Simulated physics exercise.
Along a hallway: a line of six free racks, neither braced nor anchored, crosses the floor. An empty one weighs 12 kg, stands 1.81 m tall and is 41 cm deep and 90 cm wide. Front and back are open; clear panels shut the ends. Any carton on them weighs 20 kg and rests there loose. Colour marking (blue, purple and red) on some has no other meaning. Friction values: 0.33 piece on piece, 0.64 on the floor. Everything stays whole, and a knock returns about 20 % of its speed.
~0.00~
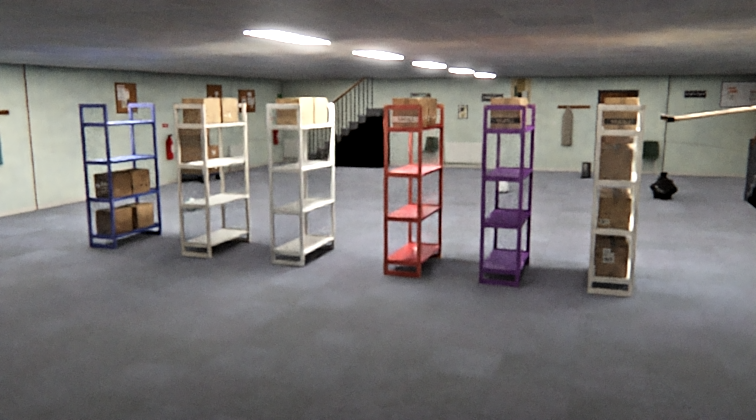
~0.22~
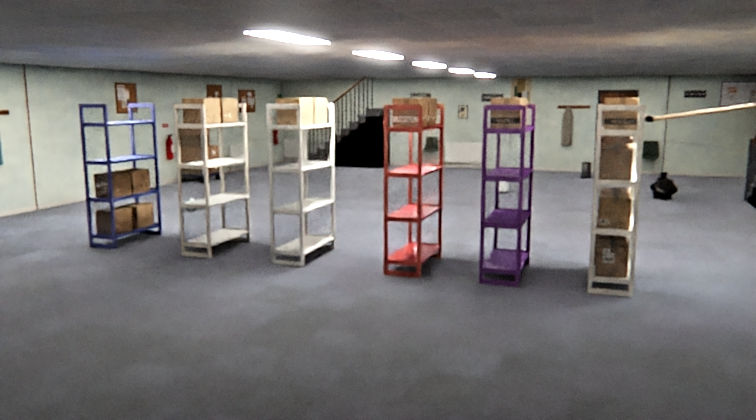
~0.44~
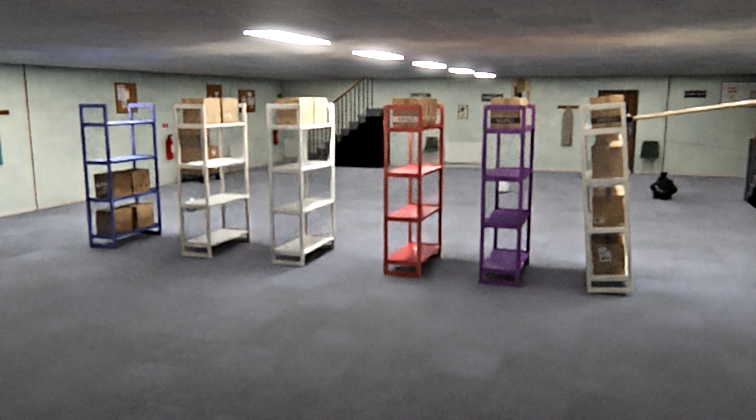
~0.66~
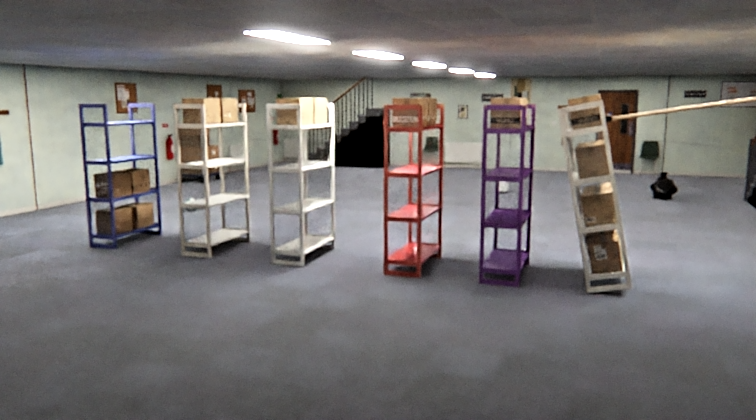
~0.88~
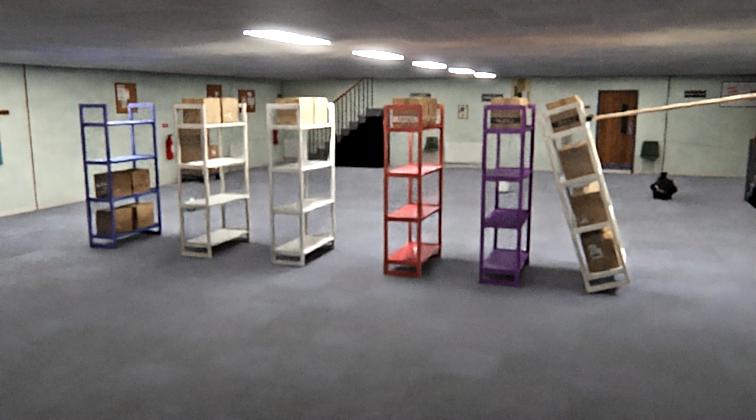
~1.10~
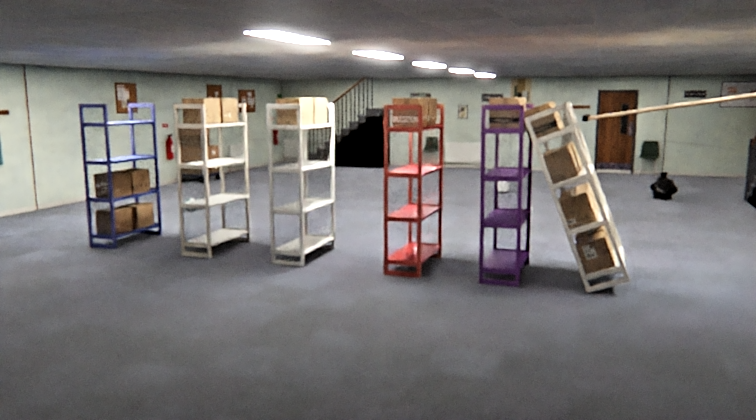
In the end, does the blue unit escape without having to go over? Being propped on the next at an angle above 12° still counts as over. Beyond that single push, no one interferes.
It is going to be brought down.
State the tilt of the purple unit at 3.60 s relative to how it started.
Near 70 degrees from how it began.
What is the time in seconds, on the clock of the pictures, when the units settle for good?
Rest time: Around 4.0 s.
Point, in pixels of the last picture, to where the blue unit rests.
I'd put it somewhere near (58, 220).
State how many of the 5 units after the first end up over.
I make it 5 of them.
After 1.56 s, 6 cartons spilt or dropped; 1 of the 5 other units over; blue unit unmoved; purple unit leaning 17°.
After 2.26 s, 10 cartons spilt or dropped; 2 of the 5 other units over; blue unit unmoved; purple unit leaning 43°.
After 2.86 s, 14 cartons spilt or dropped; 4 of the 5 other units over; blue unit unmoved; purple unit leaning 67°.
After 3.60 s, 16 cartons spilt or dropped; 5 of the 5 other units over; blue unit leaning 49°; red unit leaning 73°.
At rest (4.3 s), 20 cartons spilt or dropped; 5 of the 5 other units over; blue unit lying flat; red unit leaning 73°; purple unit leaning 70°. Not one is left standing. As the last picture would show them, middles, blue unit near (58, 220), red unit near (331, 219).
